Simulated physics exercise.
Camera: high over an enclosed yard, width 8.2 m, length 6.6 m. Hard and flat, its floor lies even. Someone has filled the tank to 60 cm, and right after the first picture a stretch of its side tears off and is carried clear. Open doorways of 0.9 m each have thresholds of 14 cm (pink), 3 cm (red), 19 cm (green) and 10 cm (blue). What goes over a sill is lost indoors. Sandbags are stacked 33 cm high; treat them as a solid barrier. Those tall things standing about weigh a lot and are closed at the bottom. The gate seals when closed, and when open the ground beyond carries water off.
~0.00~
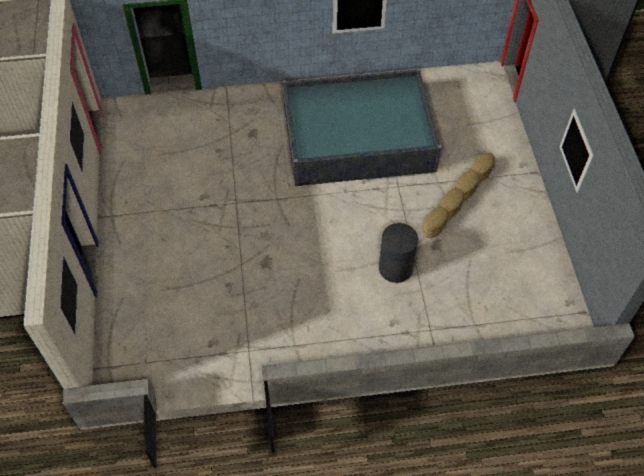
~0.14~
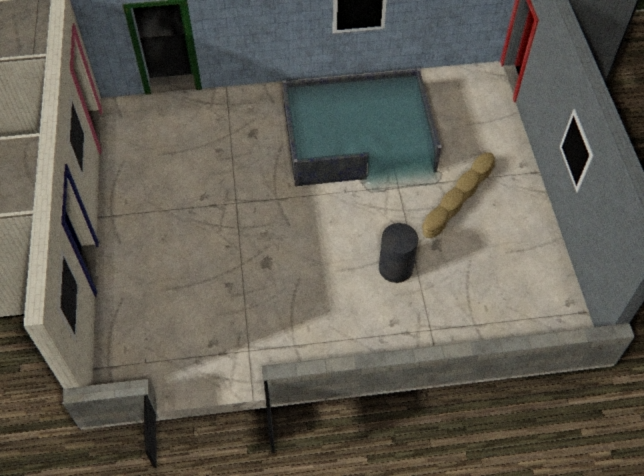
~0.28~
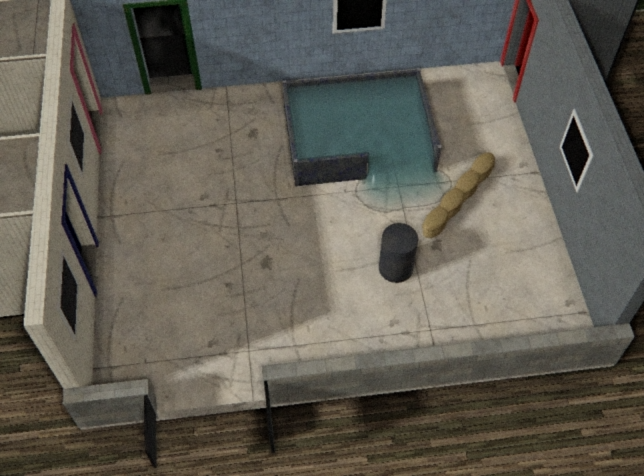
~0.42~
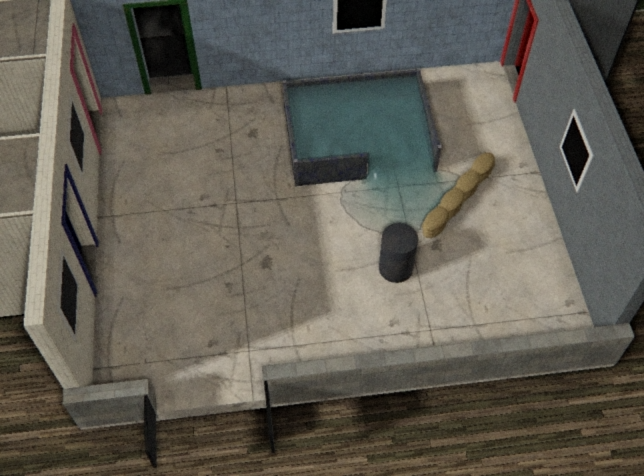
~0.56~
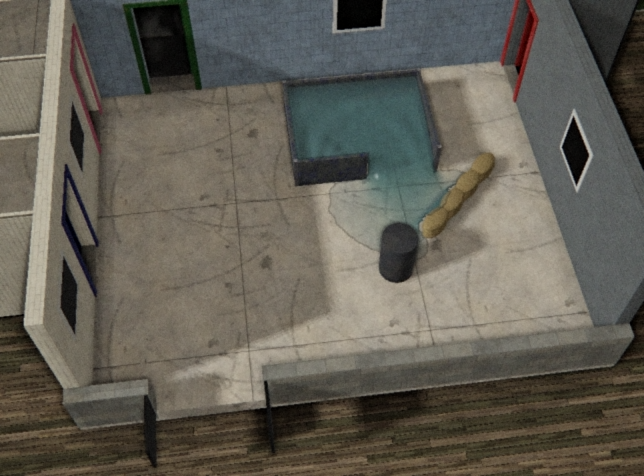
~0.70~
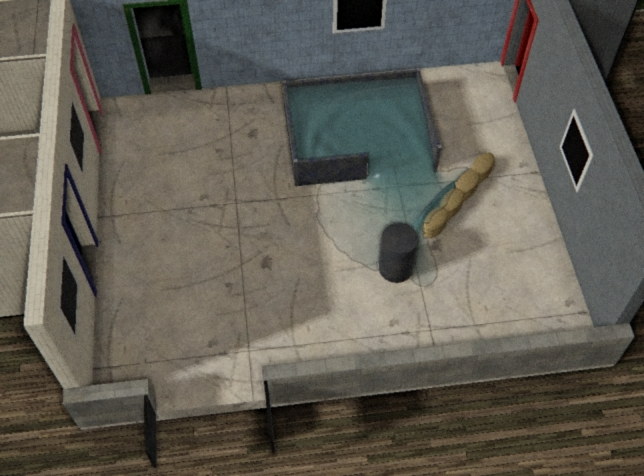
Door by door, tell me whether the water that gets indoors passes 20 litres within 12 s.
Here is the picture: At the pink door it stays within 20 litres; at the red door it goes past 20 litres; at the green door it stays within 20 litres; at the blue door it stays within 20 litres.
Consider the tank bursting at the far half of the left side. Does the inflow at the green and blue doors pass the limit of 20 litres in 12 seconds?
Measured against that limit, green comes out short of it and blue comes out short of it.
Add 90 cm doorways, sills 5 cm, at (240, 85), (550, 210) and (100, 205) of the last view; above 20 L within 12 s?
Door 1: Lower; door 2: Lower; door 3: Lower.
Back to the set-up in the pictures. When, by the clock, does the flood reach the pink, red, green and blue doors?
Pink = 5.5 s, red = 2.4 s, green = 7.5 s, blue = 3.4 s.
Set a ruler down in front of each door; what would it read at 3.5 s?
Depth readings (cm): Pink = 0; red = 9; green = 0; blue = 4.
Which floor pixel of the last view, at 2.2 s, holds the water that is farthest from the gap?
Point: Roughly (265, 385).
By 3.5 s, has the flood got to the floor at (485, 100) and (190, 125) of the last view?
I'd say drenched, then spared.
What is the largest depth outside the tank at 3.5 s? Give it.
About 28 cm.
After 1.4 s water covers 15 % of the floor and is deepest (48 cm) near (438, 208); pink door not reached, red door not reached, green door not reached, blue door not reached.
After 2.2 s water covers 40 % of the floor and is deepest (42 cm) near (438, 208); pink door not reached, red door not reached, green door not reached, blue door not reached.
After 3.5 s water covers 65 % of the floor and is deepest (28 cm) near (436, 200); pink door not reached, red door 9 cm at the sill, 9 L in, green door not reached, blue door 4 cm at the sill, 0 L in.
After 7.0 s water covers 85 % of the floor and is deepest (16 cm) near (436, 200); pink door 2 cm at the sill, 0 L in, red door 7 cm at the sill, 71 L in, green door not reached, blue door 8 cm at the sill, 4 L in.
After 12.0 s water covers 95 % of the floor and is deepest (8 cm) near (396, 246); pink door 8 cm at the sill, 0 L in, red door 5 cm at the sill, 125 L in, green door 6 cm at the sill, 0 L in, blue door 4 cm at the sill, 4 L in.
